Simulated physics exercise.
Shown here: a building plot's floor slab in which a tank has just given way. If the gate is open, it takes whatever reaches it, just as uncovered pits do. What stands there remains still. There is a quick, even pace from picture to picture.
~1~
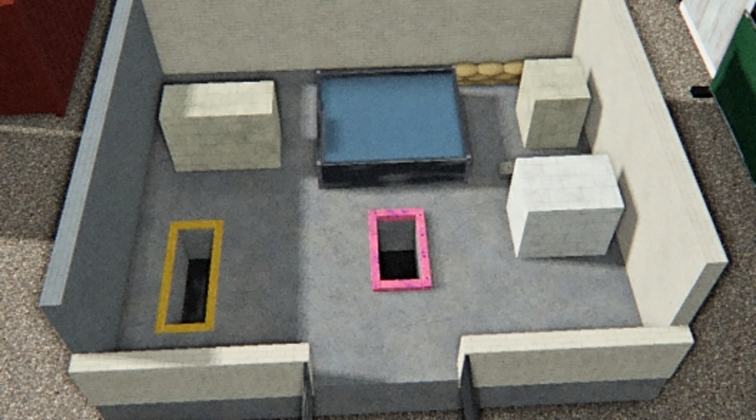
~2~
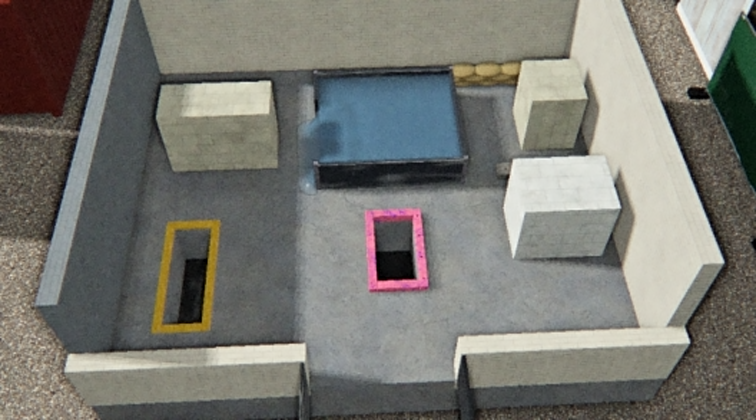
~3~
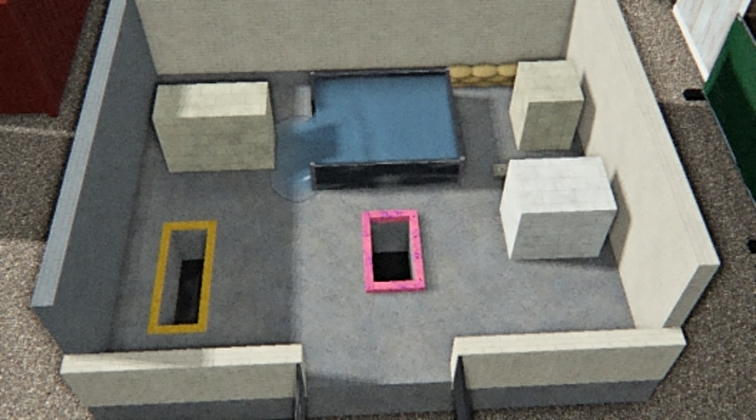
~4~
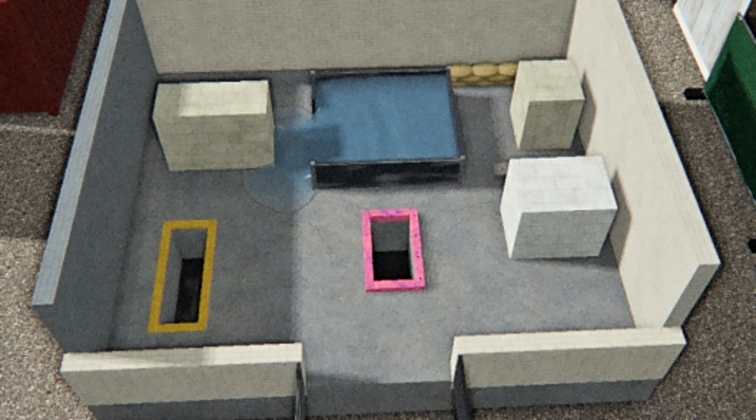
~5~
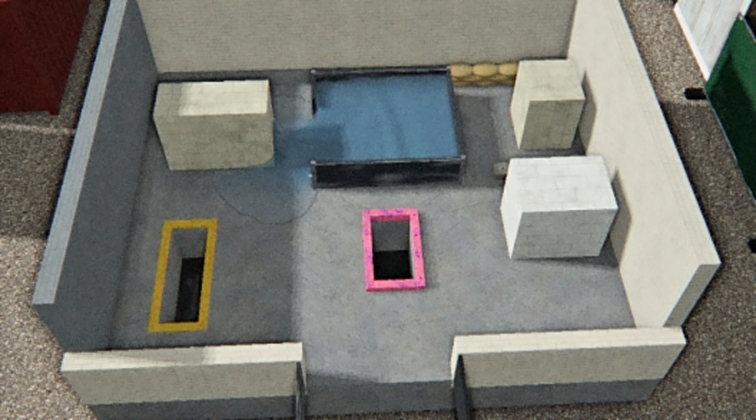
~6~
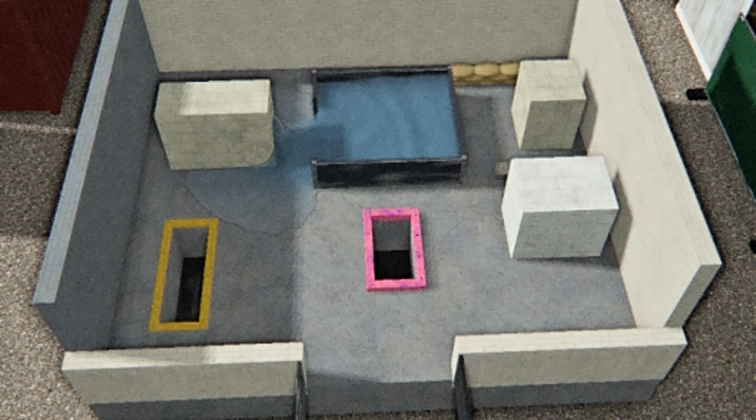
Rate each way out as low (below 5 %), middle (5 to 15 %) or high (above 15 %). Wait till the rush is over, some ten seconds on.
Ratings - gate: Low; yellow pit: High; pink pit: Low.
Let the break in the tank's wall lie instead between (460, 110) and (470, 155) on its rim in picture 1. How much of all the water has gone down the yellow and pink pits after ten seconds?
In percent: Yellow 2, pink 0.
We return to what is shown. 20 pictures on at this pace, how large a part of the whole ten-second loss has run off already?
I get 30 percent.
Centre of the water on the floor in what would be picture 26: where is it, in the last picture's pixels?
The water centres close to (308, 152).
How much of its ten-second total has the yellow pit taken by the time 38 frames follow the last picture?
By my reckoning, 60 percent.
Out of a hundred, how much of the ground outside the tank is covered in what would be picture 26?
Roughly 50 per cent.
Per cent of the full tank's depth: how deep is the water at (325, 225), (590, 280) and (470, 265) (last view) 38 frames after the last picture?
About 0, 0 and 0 percent, in that order.
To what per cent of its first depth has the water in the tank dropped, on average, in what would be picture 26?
It comes to some 44 percent.
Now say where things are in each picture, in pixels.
The first frame shows the open tank at (390, 117) is whole and still.
In the second frame, water pours out at (319, 148) and has run to (307, 190).
In the third frame, water pours out at (316, 150) and has run to (292, 197).
In the fourth frame, water pours out at (316, 149) and has run to a hidden place.
In the fifth frame, water pours out at (317, 149) and has run to (220, 183).
In the sixth frame, water pours out at (318, 148) and has run to (193, 186).
A moment on, water covers 25 % of the floor; the gate 0 %, the yellow pit 1 %, the pink pit 0 %.
Next, water covers 40 % of the floor; the gate 0 %, the yellow pit 5 %, the pink pit 0 %.
Then, water covers 50 % of the floor; the gate 0 %, the yellow pit 11 %, the pink pit 0 %.
Later, water covers 55 % of the floor; the gate 1 %, the yellow pit 22 %, the pink pit 0 %.
In the end, water covers 65 % of the floor; the gate 2 %, the yellow pit 36 %, the pink pit 0 %.
